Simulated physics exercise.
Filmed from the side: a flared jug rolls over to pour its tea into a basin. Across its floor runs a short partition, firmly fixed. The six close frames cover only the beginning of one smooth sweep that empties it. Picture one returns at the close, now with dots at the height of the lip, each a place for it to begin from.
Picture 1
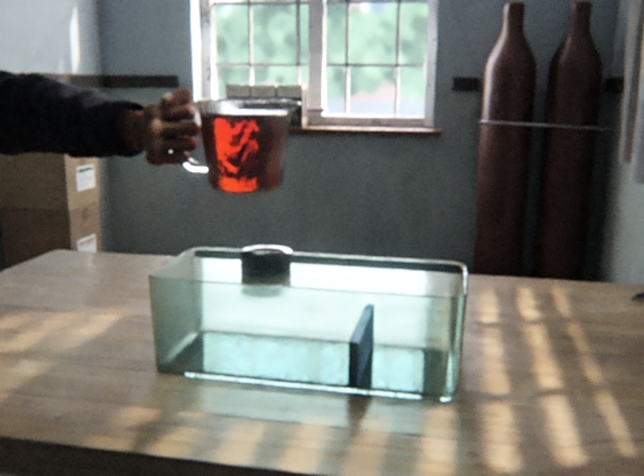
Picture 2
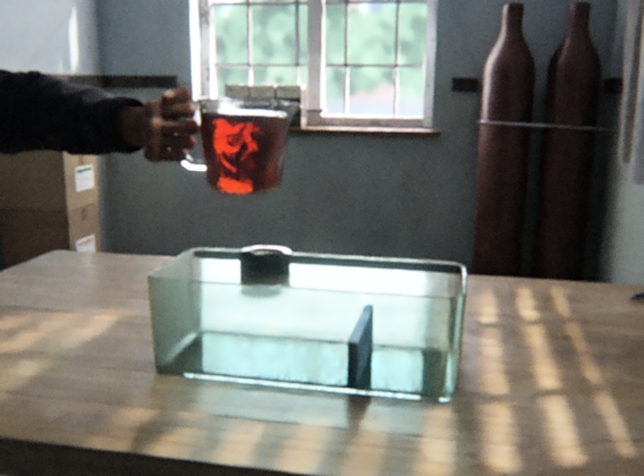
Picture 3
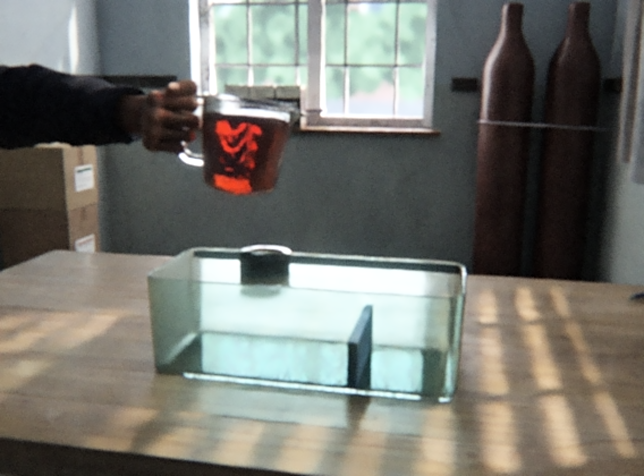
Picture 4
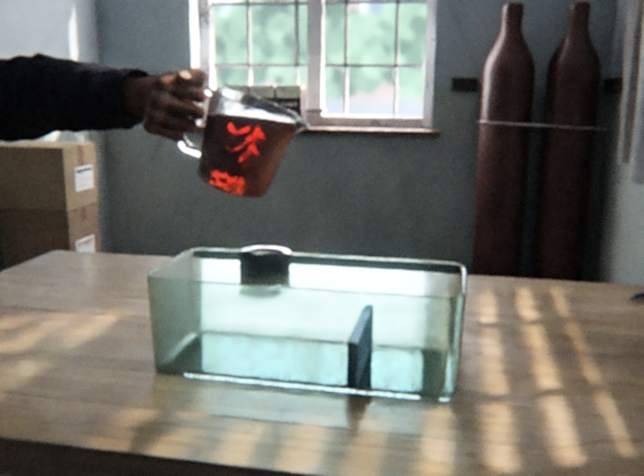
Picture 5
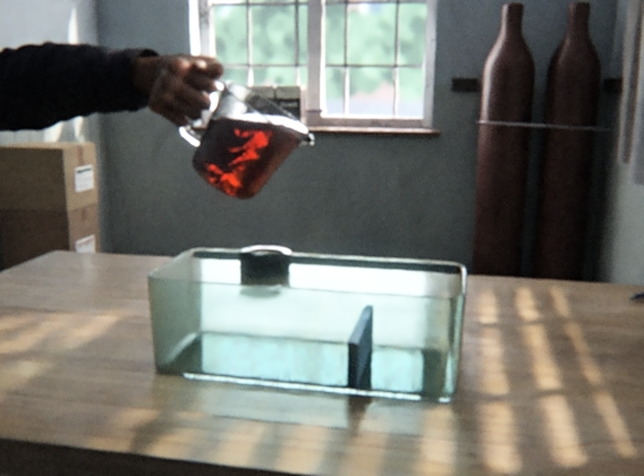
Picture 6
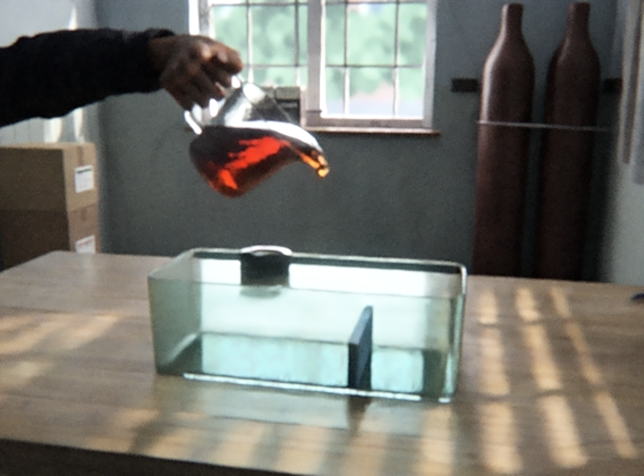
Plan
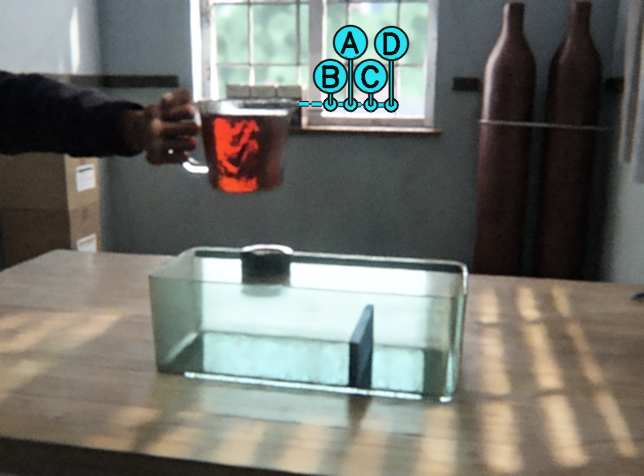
In a room with a barred window, a hand held a glass jug of reddish tea above a clear basin on a wooden table, then steadily tilted it rightward until tea came over the lip.
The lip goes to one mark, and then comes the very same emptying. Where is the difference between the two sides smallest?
Place B does it best.
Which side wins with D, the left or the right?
The right side.
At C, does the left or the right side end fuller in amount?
More ends on the right.
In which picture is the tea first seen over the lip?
Picture 5.
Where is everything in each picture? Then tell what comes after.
In the first frame, upright, lip at (299, 103); basin from (157, 369) to (458, 398); top of the wall at (363, 320); nothing has left yet.
In the second frame, tipped about 2°, lip at (300, 106); nothing has left yet.
In the third frame, tipped about 9°, lip at (304, 113); nothing has left yet.
In the fourth frame, tipped about 20°, lip at (308, 126); nothing has left yet.
In the fifth frame, tipped about 33°, lip at (311, 142); tea is over the lip, down to (311, 142).
In the sixth frame, tipped about 49°, lip at (309, 162); tea is over the lip, down to (321, 175).
In cyan, A at (350, 104); B at (330, 104); C at (370, 104); D at (391, 105).
If A is chosen, about 24 % ends left of the wall and 71 % right of it; 4 % is lost outside.
If B is chosen, about 49 % ends left of the wall and 48 % right of it; 3 % is lost outside.
If C is chosen, about 14 % ends left of the wall and 82 % right of it; 4 % is lost outside.
If D is chosen, about 19 % ends left of the wall and 78 % right of it; 4 % is lost outside.
